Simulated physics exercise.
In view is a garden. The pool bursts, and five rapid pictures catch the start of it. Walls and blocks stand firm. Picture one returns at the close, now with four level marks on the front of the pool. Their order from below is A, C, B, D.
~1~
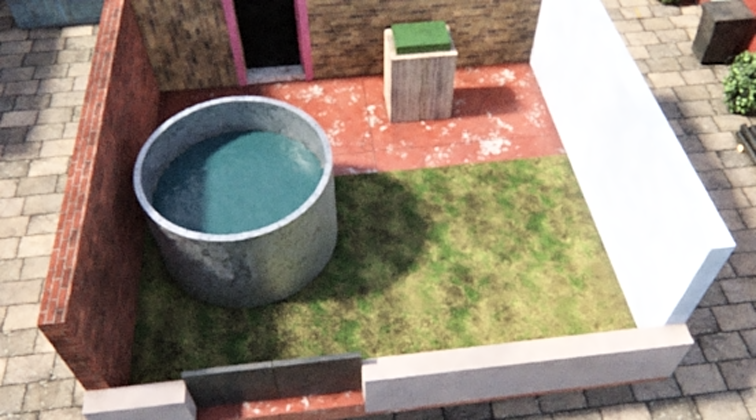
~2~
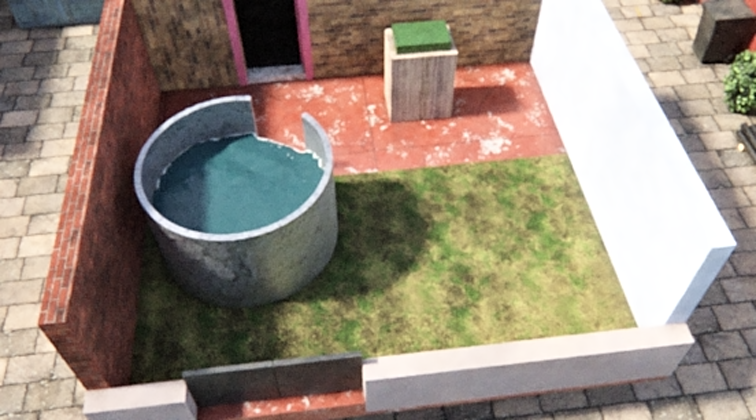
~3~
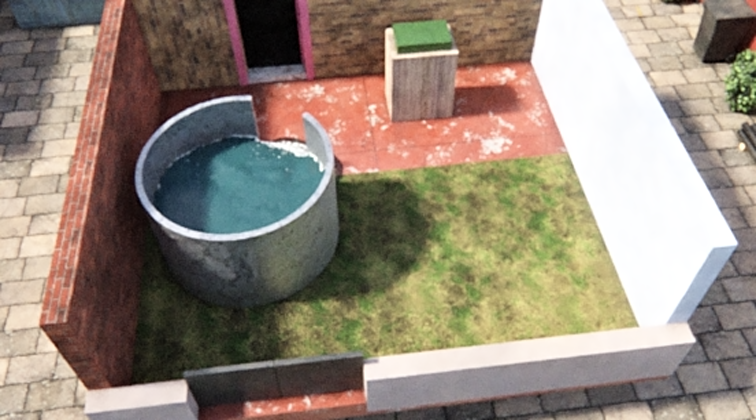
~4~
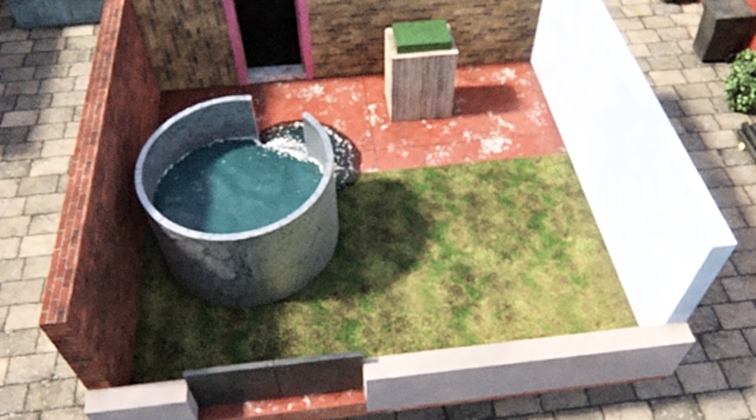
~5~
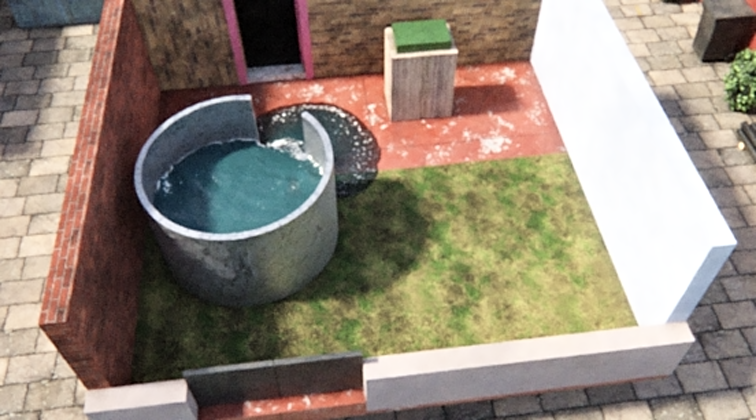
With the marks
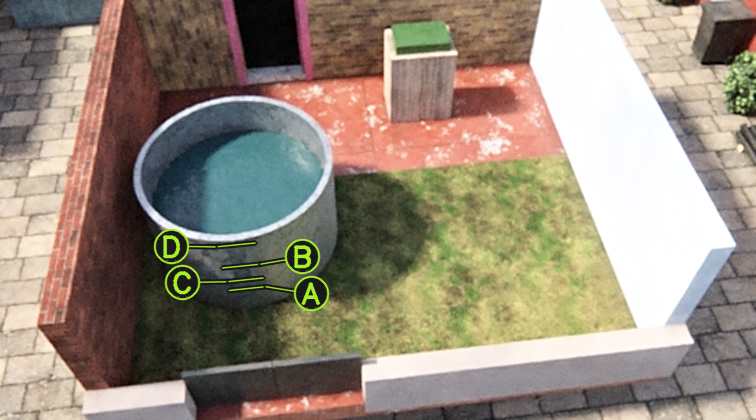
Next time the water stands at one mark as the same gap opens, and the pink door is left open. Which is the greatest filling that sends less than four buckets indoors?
A.
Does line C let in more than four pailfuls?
Yes, it does.
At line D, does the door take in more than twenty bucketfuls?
Yes, it does.
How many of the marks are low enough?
One.
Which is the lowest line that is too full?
That is line C.
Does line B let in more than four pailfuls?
Yes, it does.
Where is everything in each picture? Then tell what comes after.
In the first frame, water in the pool at rest, its middle at (241, 191); foot of the pink doorway at (277, 82); shut gate at (274, 368).
In the second frame, water covers 1 % of the ground, its front hidden from here.
In the third frame, water covers 3 % of the ground, its front hidden from here.
In the fourth frame, 5 % of the ground under water, visible out to (348, 150).
In the fifth frame, 10 % of the ground under water, visible out to (351, 118).
In lime, A at (247, 288); B at (241, 266); C at (244, 279); D at (235, 244); from the bottom up A, C, B, D.
With A, a bucket or two gets in.
With B, dozens of bucketfuls pour in.
With C, about 9 bucketfuls get in.
With D, dozens of bucketfuls pour in.
